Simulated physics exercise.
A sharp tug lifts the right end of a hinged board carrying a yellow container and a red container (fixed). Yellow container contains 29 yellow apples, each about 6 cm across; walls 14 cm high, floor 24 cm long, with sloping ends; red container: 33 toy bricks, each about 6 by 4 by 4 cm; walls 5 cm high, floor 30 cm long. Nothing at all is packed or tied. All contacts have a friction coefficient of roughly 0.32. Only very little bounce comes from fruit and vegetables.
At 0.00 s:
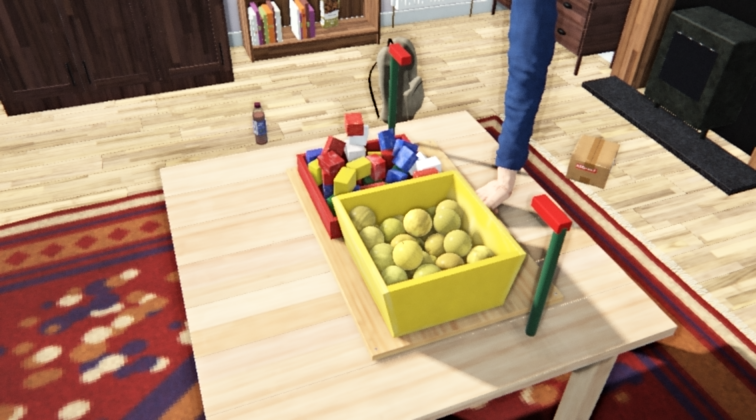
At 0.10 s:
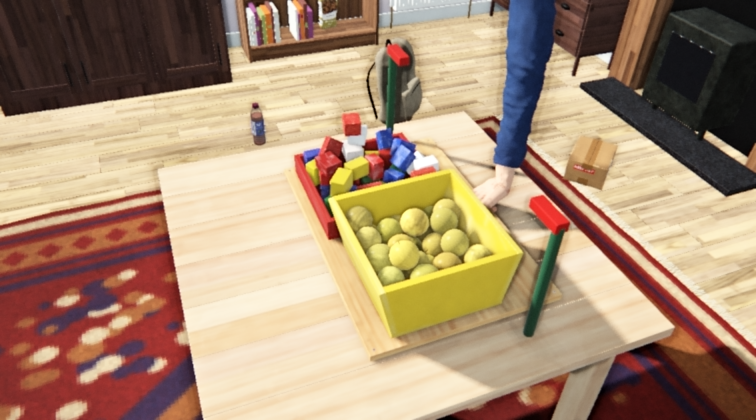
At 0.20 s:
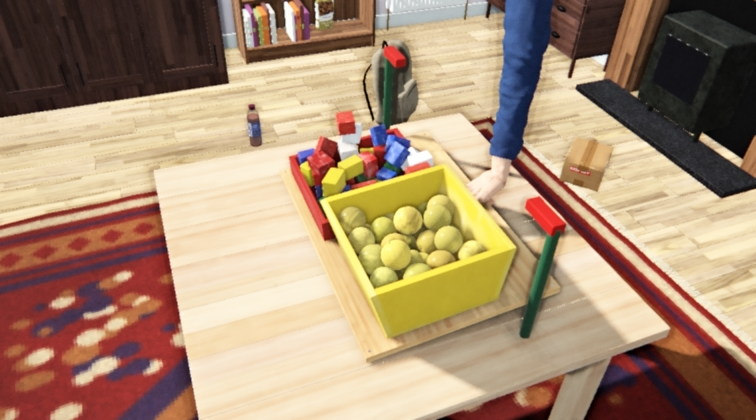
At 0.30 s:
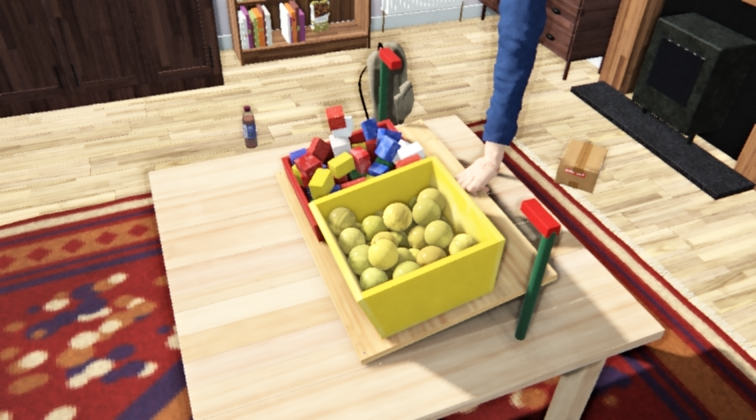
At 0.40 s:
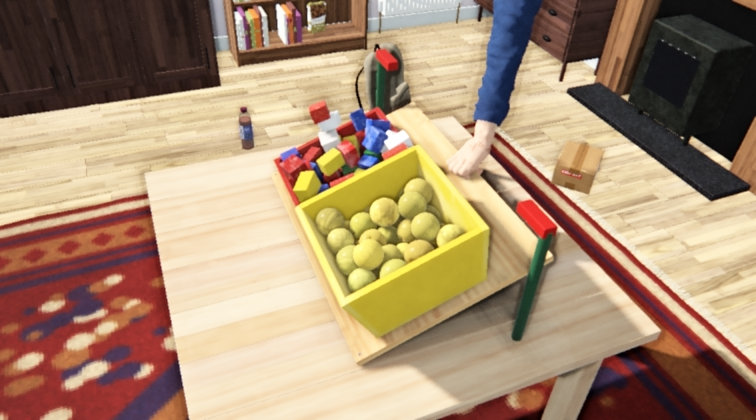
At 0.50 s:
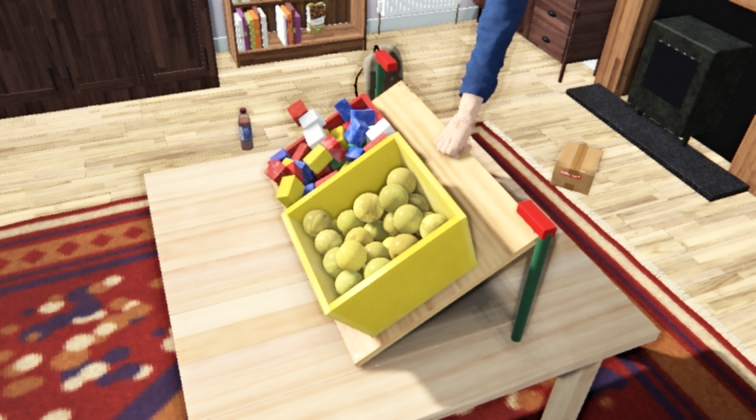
The footage shows a hand lifting the right side of a wooden board on a table, steadily tilting a yellow container of round yellow fruit and a red container of colourful toy bricks toward the left.
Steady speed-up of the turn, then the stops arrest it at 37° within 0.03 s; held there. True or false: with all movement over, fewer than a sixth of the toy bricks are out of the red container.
False.
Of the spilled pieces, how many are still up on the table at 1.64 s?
The count is about 12.
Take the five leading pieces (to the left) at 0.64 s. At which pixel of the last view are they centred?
At about (273, 218).
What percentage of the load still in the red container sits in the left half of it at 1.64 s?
I'd put it at around 90 percent.
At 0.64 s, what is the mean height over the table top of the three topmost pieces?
About 26 cm up, on average.
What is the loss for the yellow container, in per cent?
Yellow container: 5% lost.
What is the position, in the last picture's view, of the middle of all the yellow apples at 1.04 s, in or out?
In the last picture they centre on about (349, 245).
After 0.54 s, the board meets the red stops.
After 0.64 s, tilt 37°; yellow container 29 in, 0 out and red container 28 in, 5 out.
After 0.78 s, tilt 37°; yellow container 29 in, 0 out and red container 27 in, 6 out.
After 1.04 s, tilt 37°; yellow container 29 in, 0 out and red container 23 in, 10 out.
Final count (at 1.64 s), yellow container 28 in, 1 out and red container 22 in, 11 out. Asked share, 11 of 33, 33 per cent.
